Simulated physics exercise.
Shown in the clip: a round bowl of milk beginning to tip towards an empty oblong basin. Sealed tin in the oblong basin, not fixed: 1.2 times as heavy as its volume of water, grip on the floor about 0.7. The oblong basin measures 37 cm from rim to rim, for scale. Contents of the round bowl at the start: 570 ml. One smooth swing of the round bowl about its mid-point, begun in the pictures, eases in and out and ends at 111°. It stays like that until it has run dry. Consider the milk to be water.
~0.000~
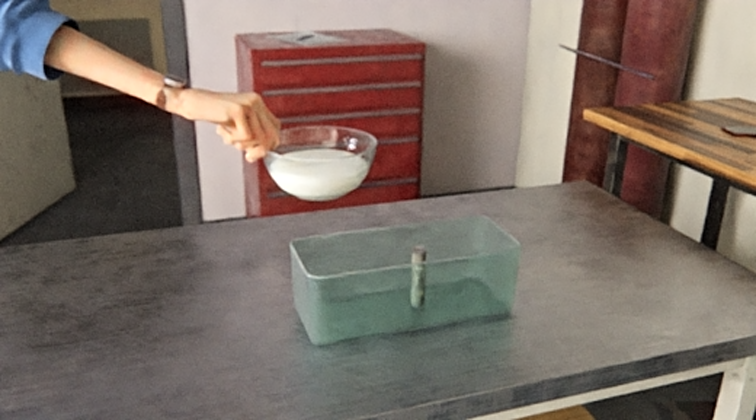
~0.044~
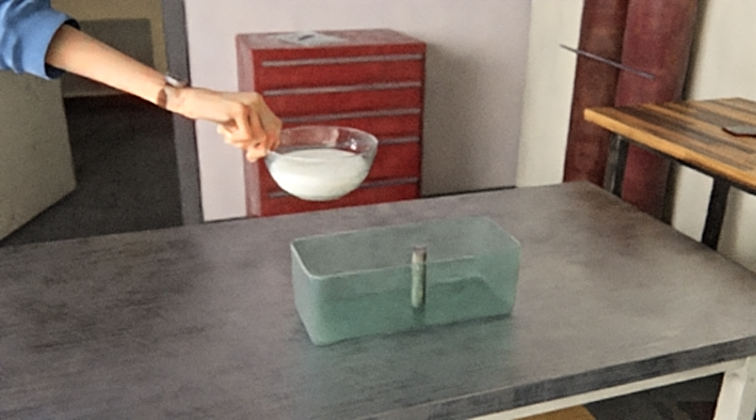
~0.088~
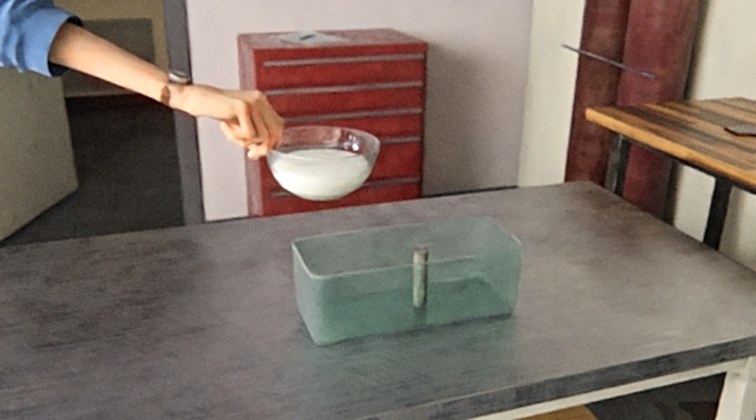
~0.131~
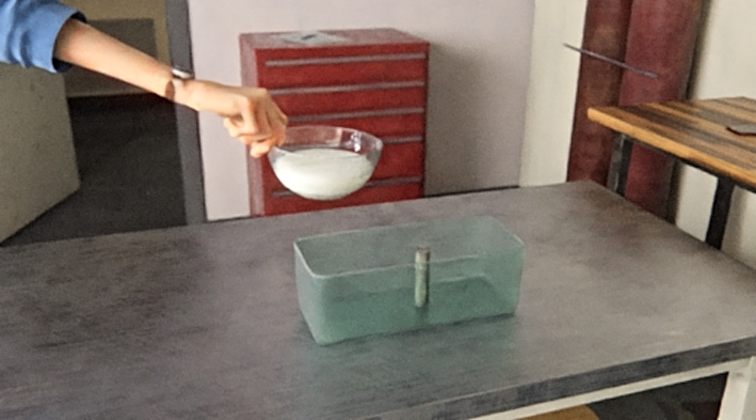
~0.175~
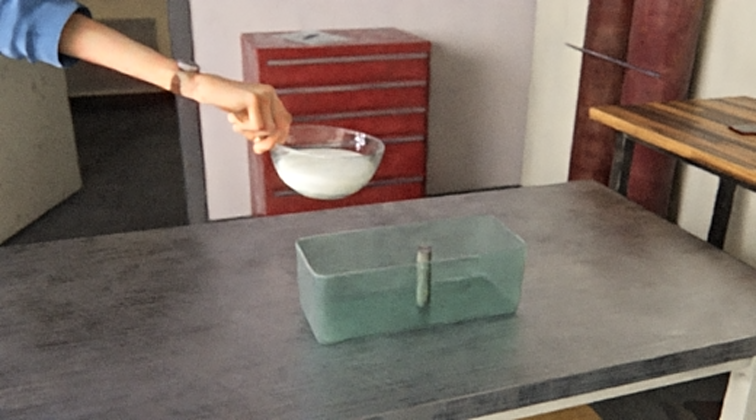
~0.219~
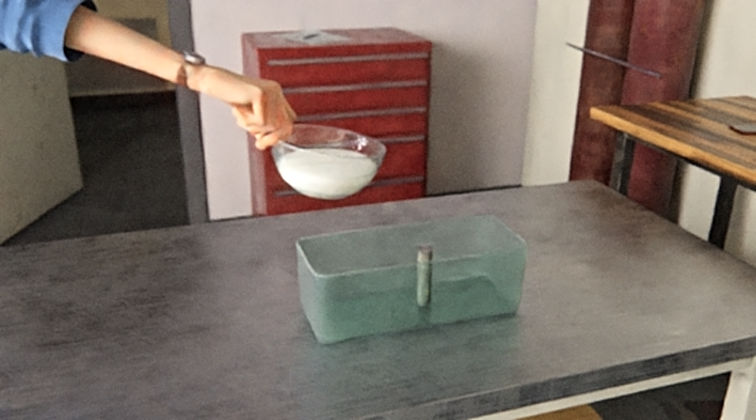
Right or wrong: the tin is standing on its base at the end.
Right, it is standing.
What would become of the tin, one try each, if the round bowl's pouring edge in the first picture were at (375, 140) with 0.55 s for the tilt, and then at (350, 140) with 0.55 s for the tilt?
Run one: It tumbles. Run two: It does not tip.
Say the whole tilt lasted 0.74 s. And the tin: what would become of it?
Outcome - the tin ends up overturned.
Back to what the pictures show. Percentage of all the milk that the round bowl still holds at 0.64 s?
56 %.
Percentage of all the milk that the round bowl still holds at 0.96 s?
I reckon near 1 per cent still sits there.
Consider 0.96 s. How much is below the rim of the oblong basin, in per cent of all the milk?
Near 92 in a hundred.
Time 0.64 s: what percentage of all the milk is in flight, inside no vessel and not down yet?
Near 36 per cent at that moment.
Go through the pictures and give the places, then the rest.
Tilt 0°; pouring edge (373, 139); surface from (270, 167) to (365, 158); the oblong basin's rim runs from (299, 259) to (504, 232); the tin's top is at (419, 252), in the first picture.
Tilt 0°; pouring edge (374, 139); surface from (270, 166) to (366, 158), in the second picture.
Tilt 2°; pouring edge (376, 140); surface from (273, 166) to (367, 158), in the third picture.
Tilt 4°; pouring edge (378, 141); surface from (275, 165) to (369, 159), in the fourth picture.
Tilt 6°; pouring edge (381, 143); surface from (277, 165) to (372, 159), in the fifth picture.
Tilt 10°; pouring edge (382, 147); surface from (279, 164) to (374, 159), in the sixth picture.
After 0.64 s the tilt is 67° and 55 per cent is still to pour; the tin stands where it began.
After 0.96 s the tilt is 104° and 1 per cent is still to pour; the tin stands where it began.
After 1.28 s the tilt is 111° and 0 per cent is still to pour; the tin stands where it began.
After 1.64 s the tilt is 111° and 0 per cent is still to pour; the tin stands where it began.
In the end the tin stands where it began.
